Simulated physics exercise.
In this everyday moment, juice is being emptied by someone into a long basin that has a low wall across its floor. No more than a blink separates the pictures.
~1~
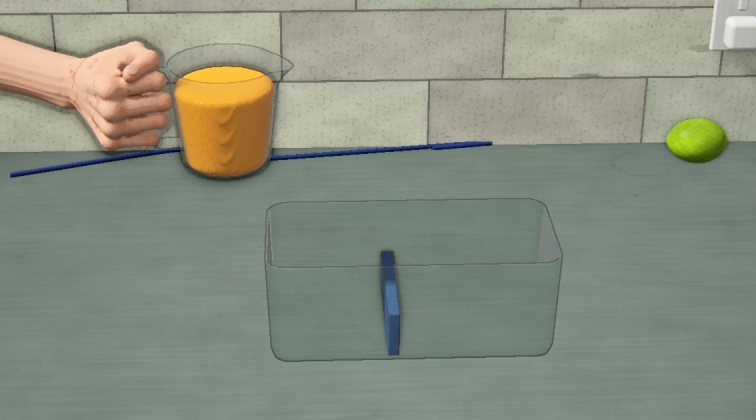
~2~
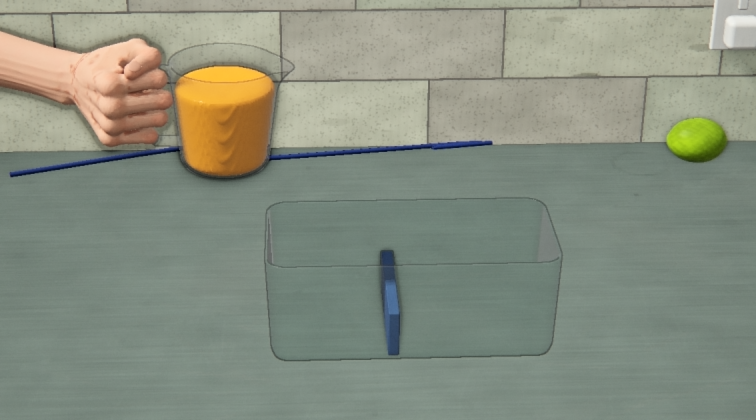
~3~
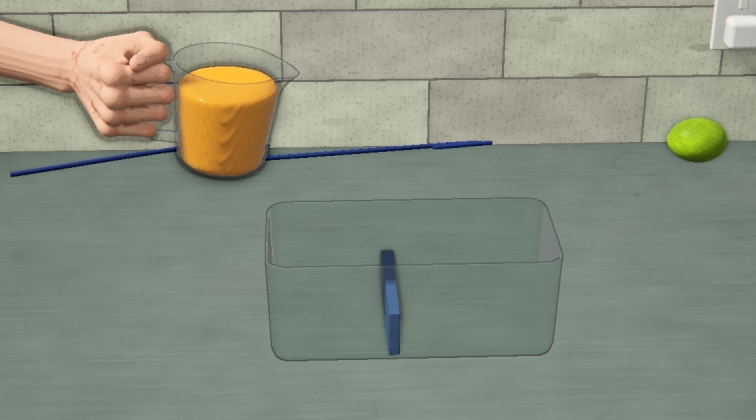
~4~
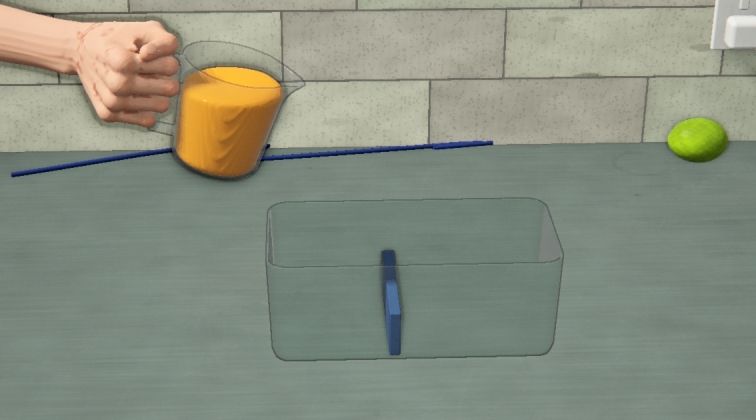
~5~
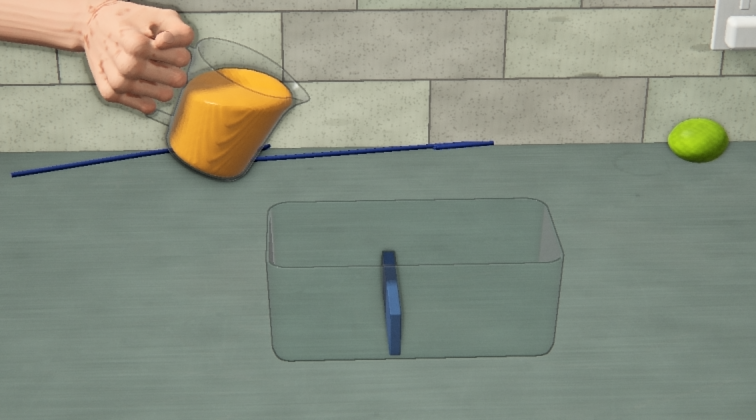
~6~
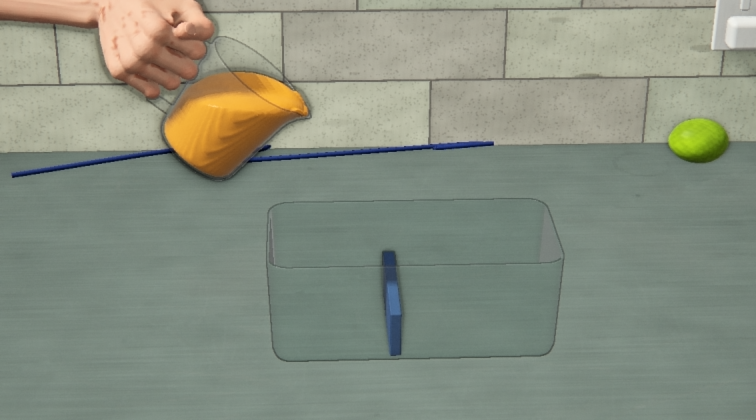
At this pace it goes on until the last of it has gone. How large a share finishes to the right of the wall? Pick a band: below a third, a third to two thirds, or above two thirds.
Below a third.
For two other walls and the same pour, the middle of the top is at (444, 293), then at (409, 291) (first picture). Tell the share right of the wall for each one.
The first placement gives around 10 percent, the second 10 percent.
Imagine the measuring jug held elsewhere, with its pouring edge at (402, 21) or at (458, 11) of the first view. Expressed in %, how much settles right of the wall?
Try one: 85 %; try two: 70 %.
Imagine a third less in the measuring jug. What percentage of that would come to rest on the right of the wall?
It works out near 5 percent.
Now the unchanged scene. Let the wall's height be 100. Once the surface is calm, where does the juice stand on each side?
I get 60 % for the left and 0 % for the right.
A moment on, the measuring jug is tipped right over and 38 per cent is still to pour, 31 is left of the wall and 0 right of it.
Next, the measuring jug is tipped right over and 3 per cent is still to pour, 82 is left of the wall and 2 right of it.
Then the measuring jug is tipped right over and 0 per cent is still to pour, 85 is left of the wall and 7 right of it.
Later the measuring jug is tipped right over and 0 per cent is still to pour, 85 is left of the wall and 7 right of it.
At rest 85 per cent lies left of the wall, 7 right of it and 8 outside.
